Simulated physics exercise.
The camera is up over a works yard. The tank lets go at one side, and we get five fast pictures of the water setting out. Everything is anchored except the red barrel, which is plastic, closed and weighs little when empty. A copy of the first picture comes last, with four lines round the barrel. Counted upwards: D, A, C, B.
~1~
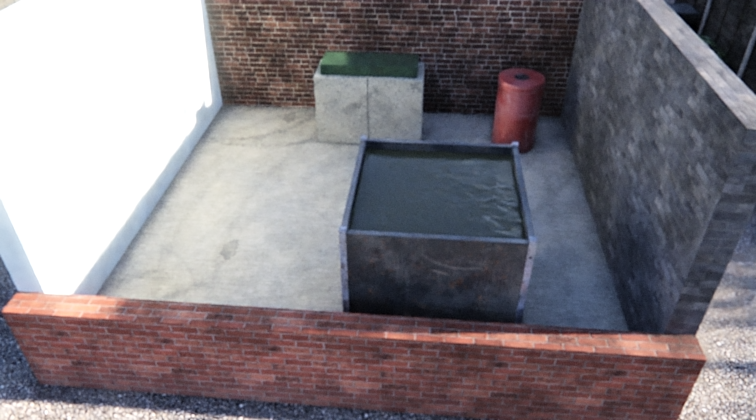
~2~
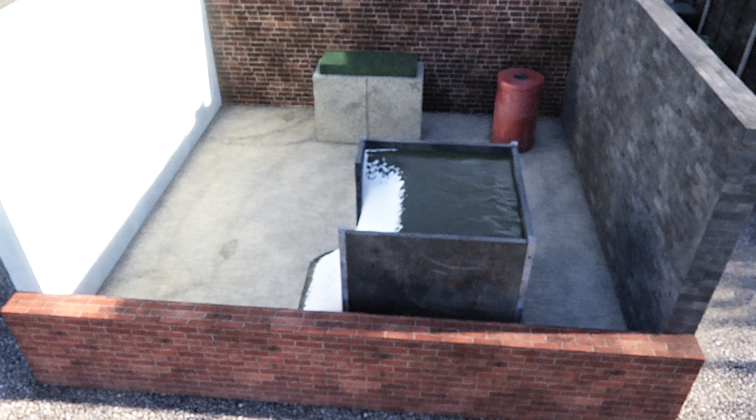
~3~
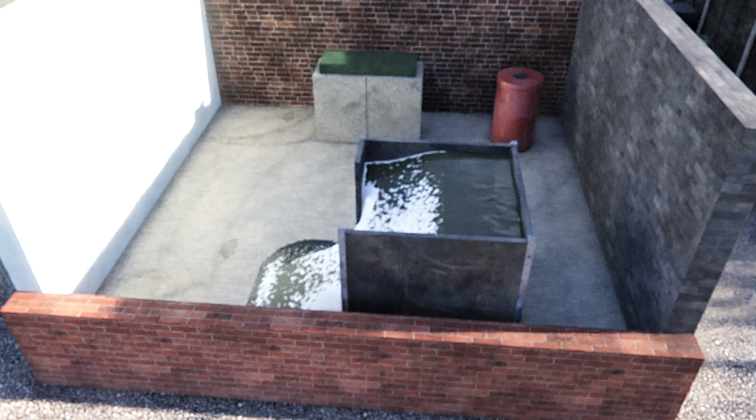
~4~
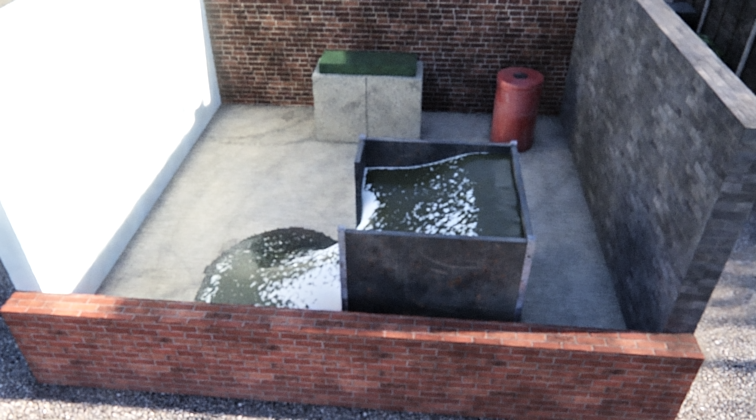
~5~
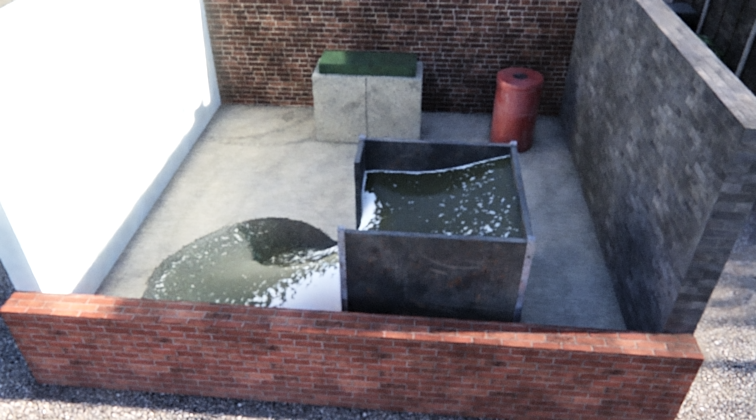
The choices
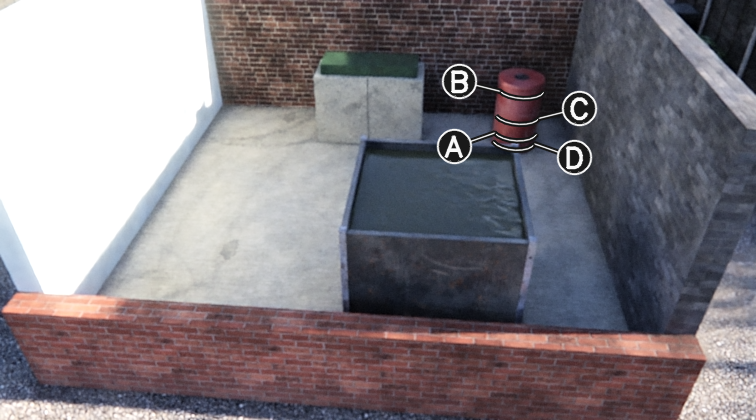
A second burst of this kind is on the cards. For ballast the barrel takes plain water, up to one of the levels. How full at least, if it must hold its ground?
Use mark A.
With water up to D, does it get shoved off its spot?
Yes, it does.
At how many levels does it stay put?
Three.
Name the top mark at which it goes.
Here it is mark D.
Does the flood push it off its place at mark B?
No, not at all.
On the marked copy, A at (516, 140); B at (523, 98); C at (519, 124); D at (515, 150); from the bottom up D, A, C, B.
With A, it does not move.
With B, it does not move.
With C, it does not move.
With D, it is pushed about twice its own width away.
